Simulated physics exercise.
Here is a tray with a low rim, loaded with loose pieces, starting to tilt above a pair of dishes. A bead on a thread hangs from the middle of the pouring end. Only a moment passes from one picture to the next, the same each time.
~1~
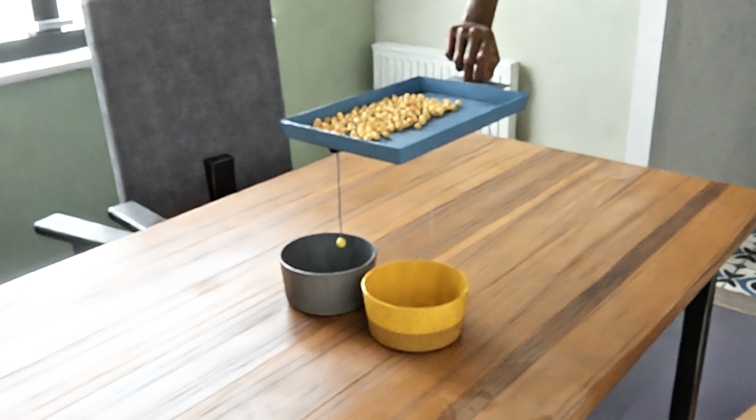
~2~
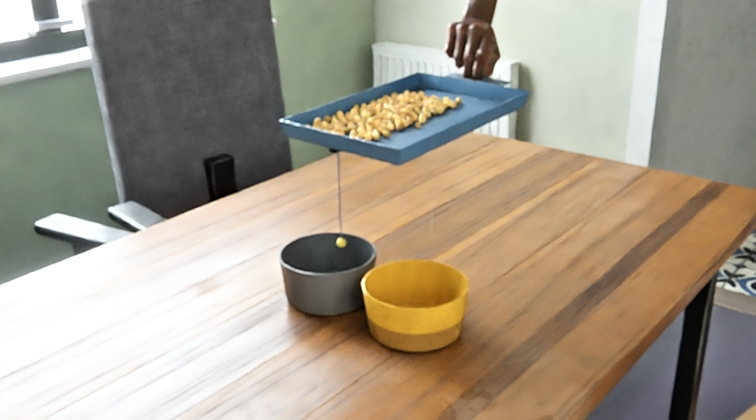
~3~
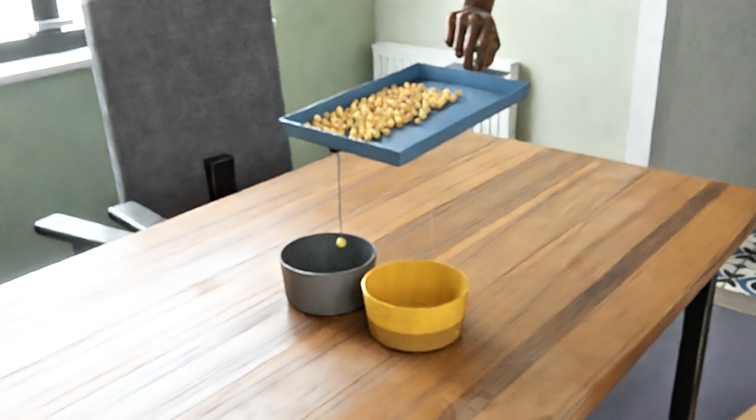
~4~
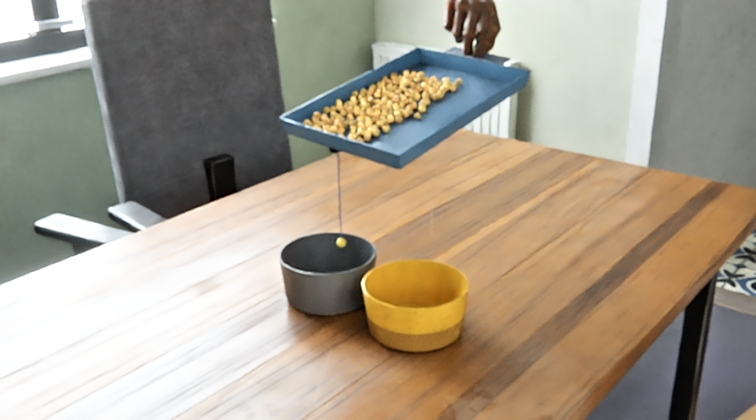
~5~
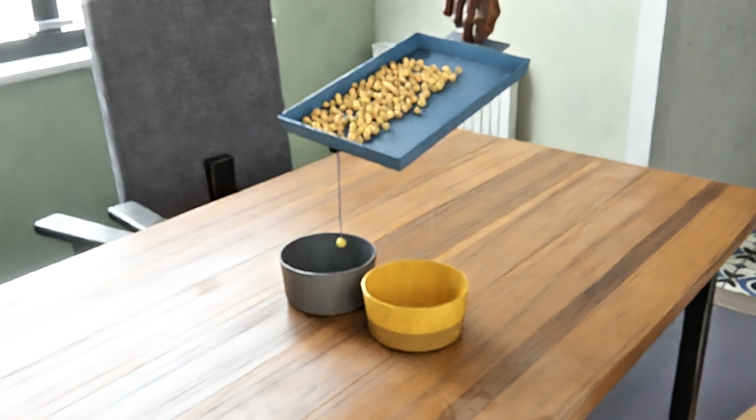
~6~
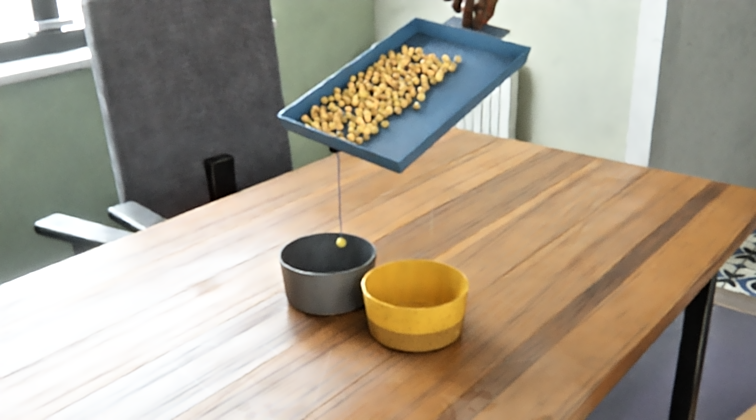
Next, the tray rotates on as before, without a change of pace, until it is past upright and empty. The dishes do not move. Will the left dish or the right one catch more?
The right one ends fuller.
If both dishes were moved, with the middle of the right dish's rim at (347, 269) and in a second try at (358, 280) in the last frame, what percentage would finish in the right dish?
The first gives 50 %, the second 80 %.
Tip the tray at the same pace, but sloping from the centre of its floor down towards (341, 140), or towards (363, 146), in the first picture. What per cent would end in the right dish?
Roughly 0 per cent, and 20 per cent.
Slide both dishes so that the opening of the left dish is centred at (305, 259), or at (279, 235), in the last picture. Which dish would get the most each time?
At the first place the right one, at the second the dish on the right.
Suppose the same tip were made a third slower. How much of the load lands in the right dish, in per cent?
It comes to 70 per cent or so.
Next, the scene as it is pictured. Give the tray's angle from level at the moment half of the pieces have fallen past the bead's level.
At some 110 degrees.
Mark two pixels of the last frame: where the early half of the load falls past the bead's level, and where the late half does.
Early half (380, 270), late half (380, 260).
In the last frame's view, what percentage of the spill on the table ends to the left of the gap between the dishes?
Some 90 per cent.
Soon, tray tipped steeply; nearly all on the tray; a stray few in the right dish; a stray few outside both; a small part in the air.
A while on, tray tipped past a quarter turn; most on the tray; a small part in the right dish; a small part outside both; a small part in the air.
Towards the end, tray tipped past a quarter turn; about two thirds in the right dish; a stray few in the left dish; about a third outside both.
Finally, tray tipped past a quarter turn; about two thirds in the right dish; a stray few in the left dish; about a third outside both.
